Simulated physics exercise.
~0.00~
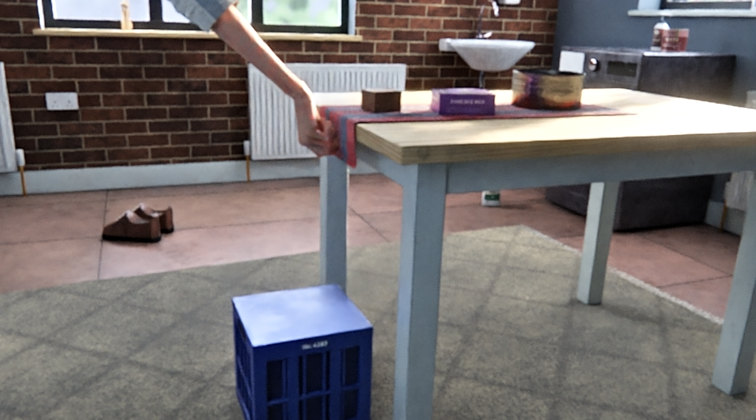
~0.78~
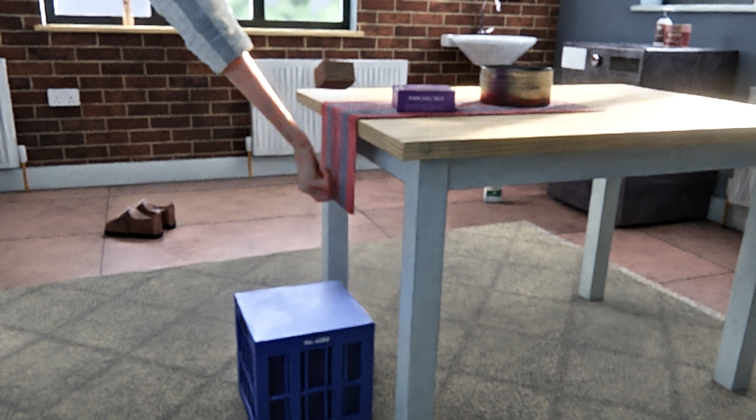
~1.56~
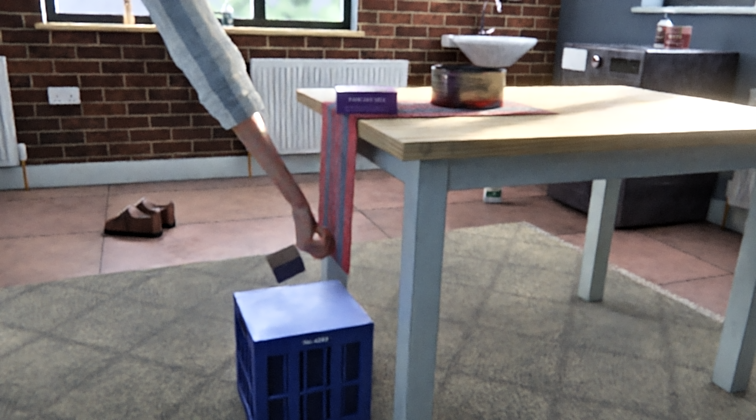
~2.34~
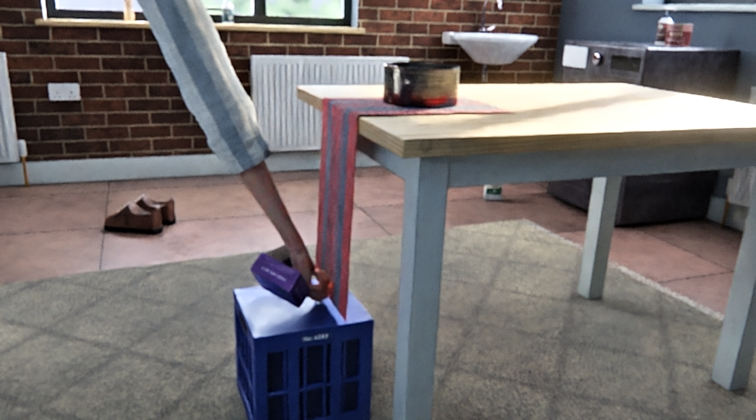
Red table runner being pulled down by a hand toward a blue crate, tipping a brown block then a purple packet off the table.
